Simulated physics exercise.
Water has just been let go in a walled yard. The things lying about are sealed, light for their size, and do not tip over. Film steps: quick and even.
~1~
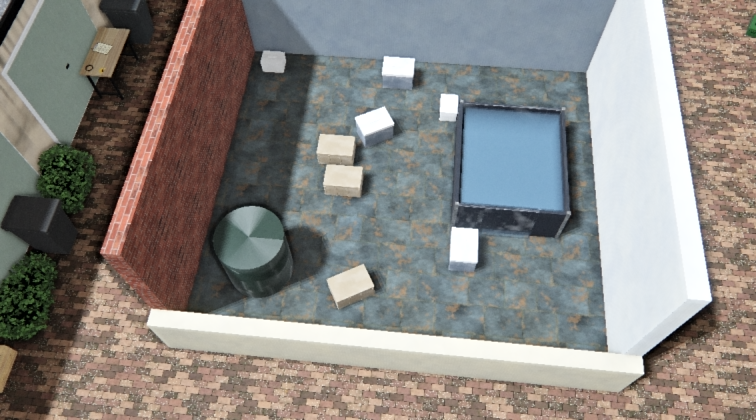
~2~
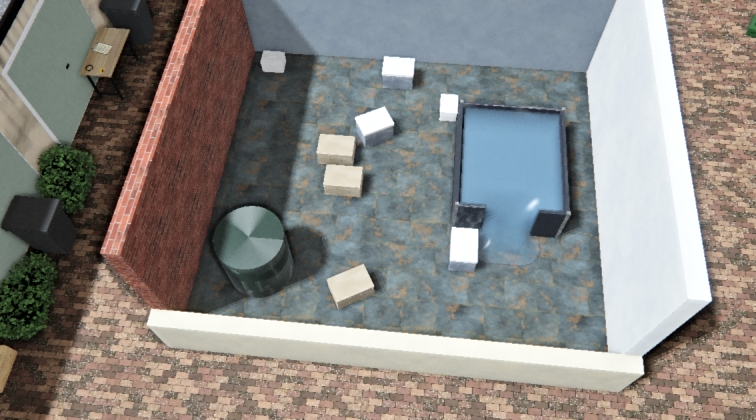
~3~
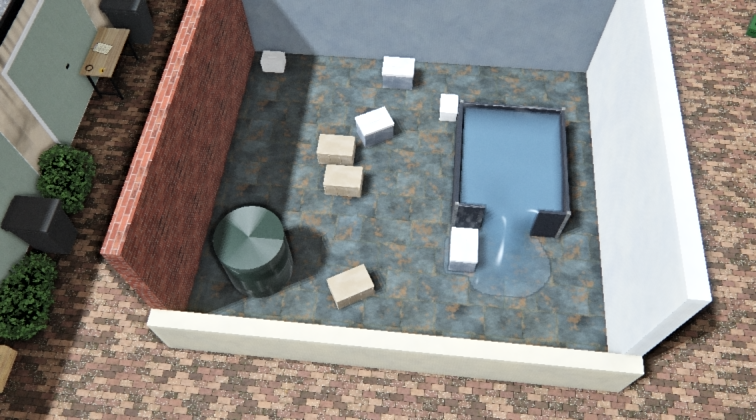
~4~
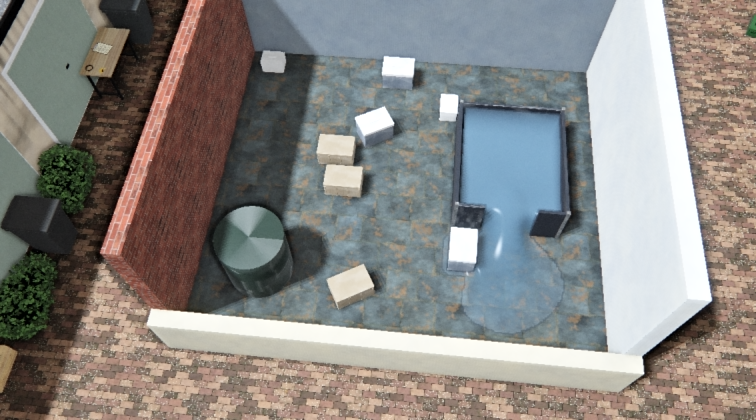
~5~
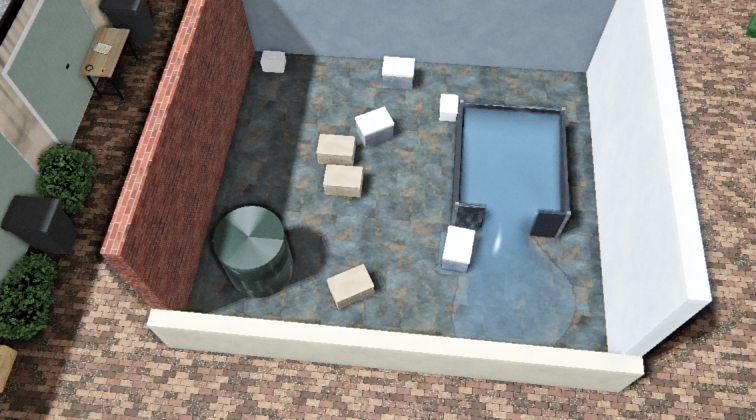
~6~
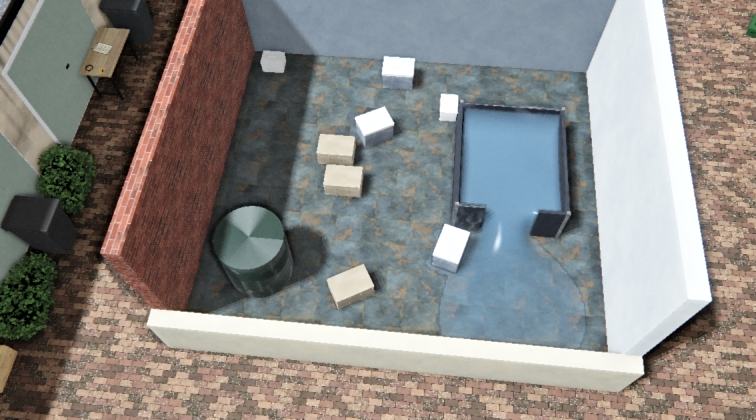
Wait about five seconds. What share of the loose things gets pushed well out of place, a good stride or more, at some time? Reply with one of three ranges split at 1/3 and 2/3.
Under 1/3.
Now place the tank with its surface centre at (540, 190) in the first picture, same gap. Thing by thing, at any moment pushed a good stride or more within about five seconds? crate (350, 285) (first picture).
Travelled that far.
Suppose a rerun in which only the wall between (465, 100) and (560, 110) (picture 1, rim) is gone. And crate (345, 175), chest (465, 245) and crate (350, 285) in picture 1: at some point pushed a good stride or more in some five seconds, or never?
First under that mark, then under that mark, then under that mark.
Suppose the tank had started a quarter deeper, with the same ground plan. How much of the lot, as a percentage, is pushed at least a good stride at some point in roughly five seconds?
I reckon 20 per cent of the loose things.
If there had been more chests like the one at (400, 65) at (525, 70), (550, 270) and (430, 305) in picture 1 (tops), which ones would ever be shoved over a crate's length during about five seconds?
In sequence: Doesn't go far, pushed clear, pushed clear.
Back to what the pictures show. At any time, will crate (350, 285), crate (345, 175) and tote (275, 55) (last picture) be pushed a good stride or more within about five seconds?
Item one gets that far, item two never gets that far, item three never gets that far.
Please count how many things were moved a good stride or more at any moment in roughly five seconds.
The total is 1.
A moment on, 0 of 8 are well off their spots; 0 afloat.
Next, 0 of 8 are well off their spots; 0 afloat.
Later, 1 of 8 are well off their spots; 0 afloat.
In the end, 1 of 8 are well off their spots, and 1 have been at some point; 0 afloat.
